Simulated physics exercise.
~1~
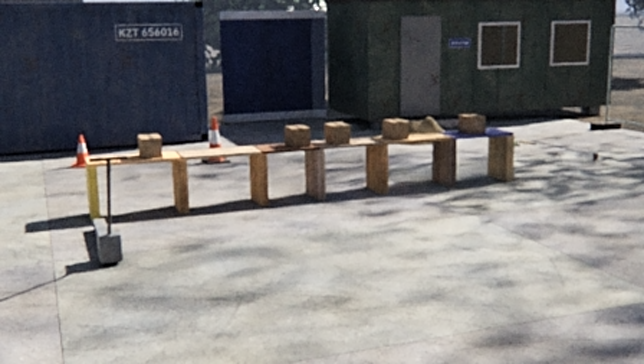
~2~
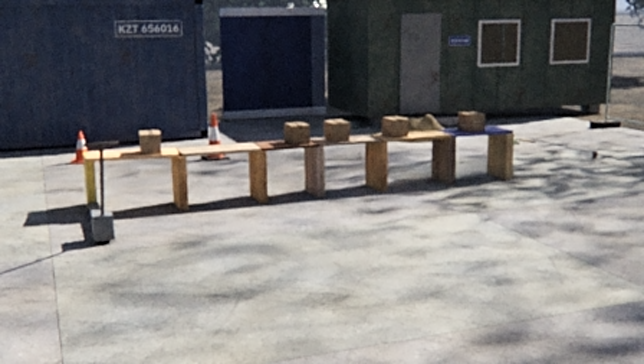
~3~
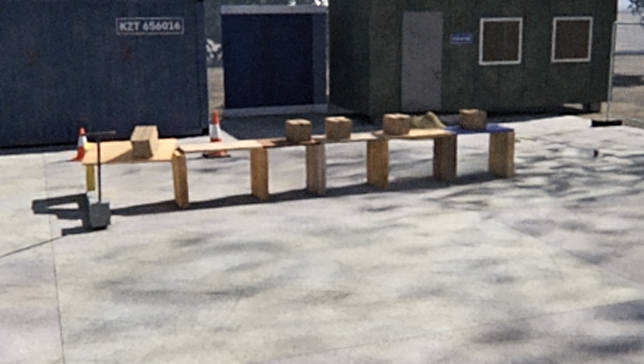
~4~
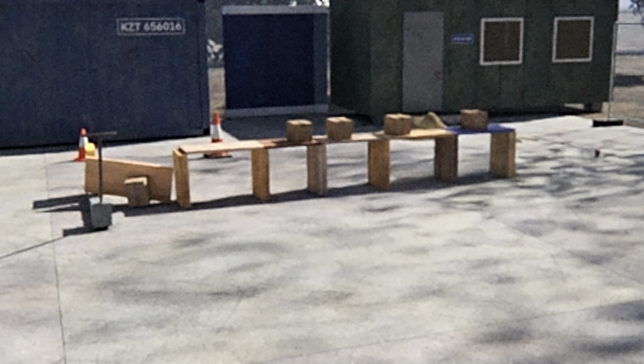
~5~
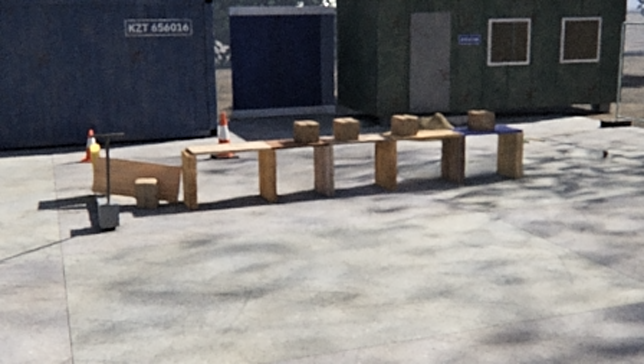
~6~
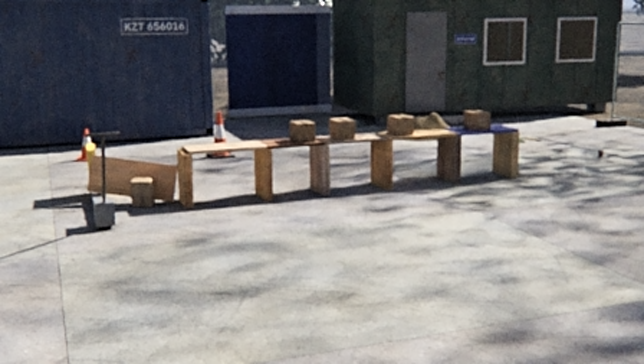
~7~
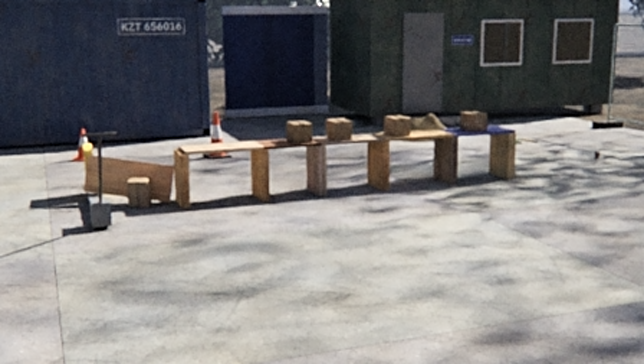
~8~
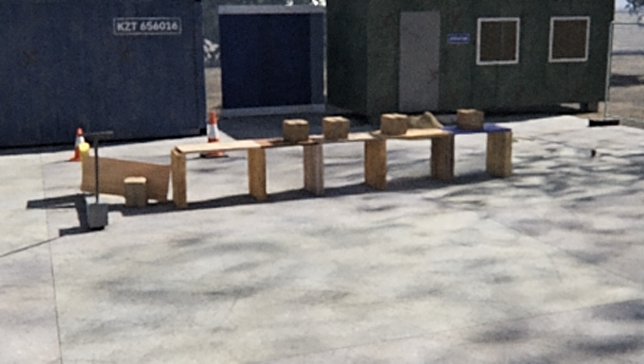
On a paved yard beside shipping containers, a jack pushed in at the foot of the yellow upright at the left end of a long board bench, and the end board tipped down with its carton, while the rest stayed standing.
